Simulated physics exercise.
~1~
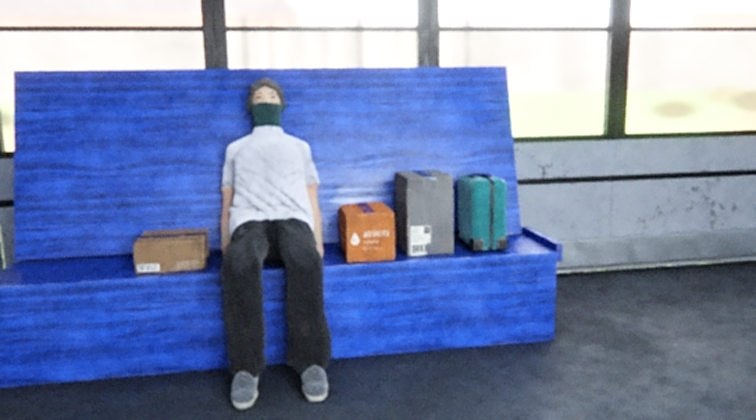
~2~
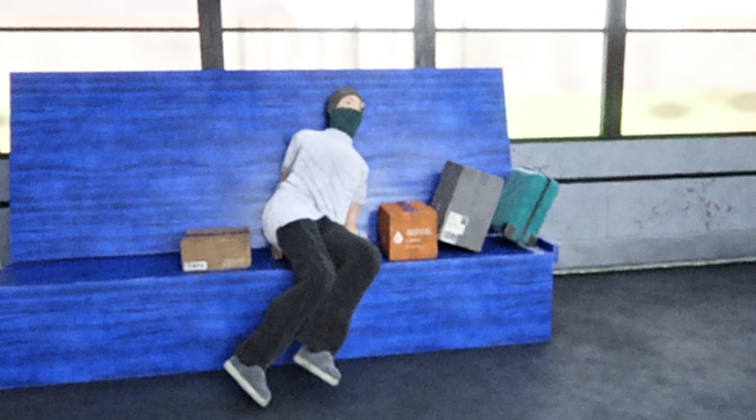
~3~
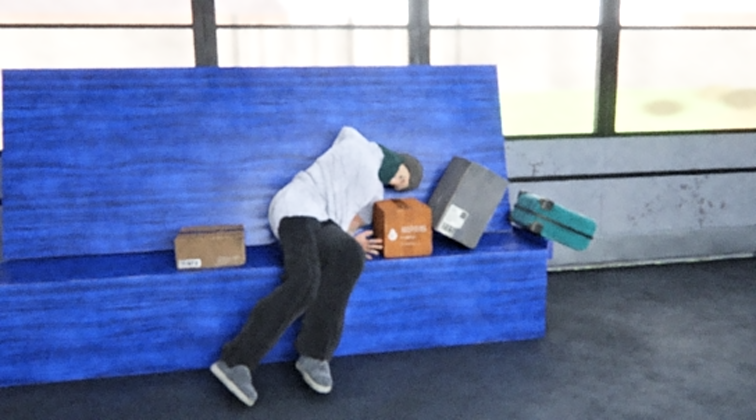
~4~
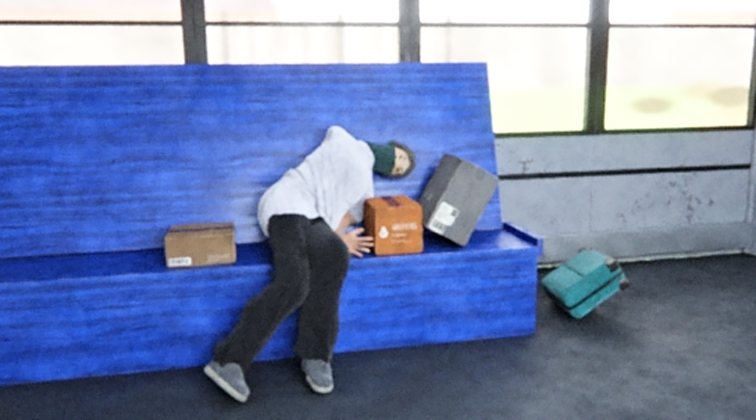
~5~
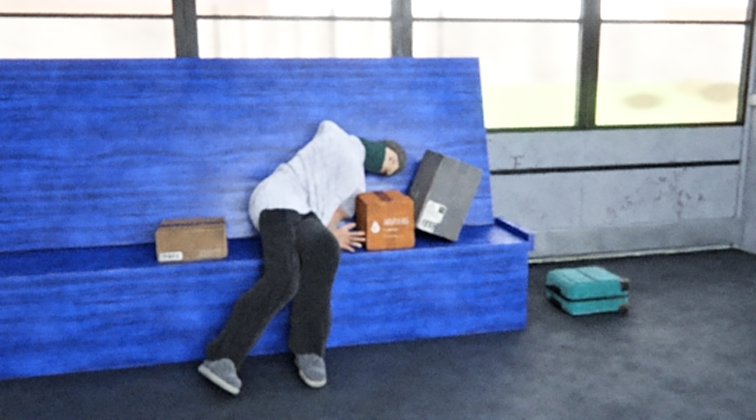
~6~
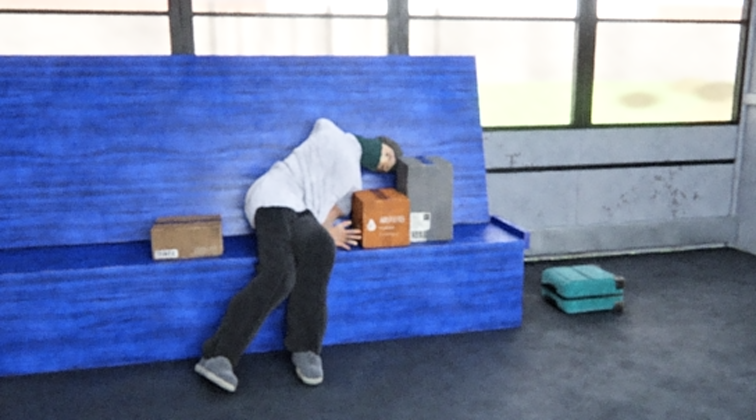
A commuter in a white shirt, dark trousers and a green face covering sits slumped on a long blue bench beneath windows, seen from the front as the view drifts slightly right. A brown carton rests to the left, with an orange holdall, a grey pack and a teal case to the right. The limp commuter topples right while the carton and holdall slide that way and the grey pack and teal case tilt. The teal case tips over the bench's right end, tumbling to the floor. The commuter stays folded sideways by the holdall, and the leaning grey pack rocks back upright, leaving only the case fallen.
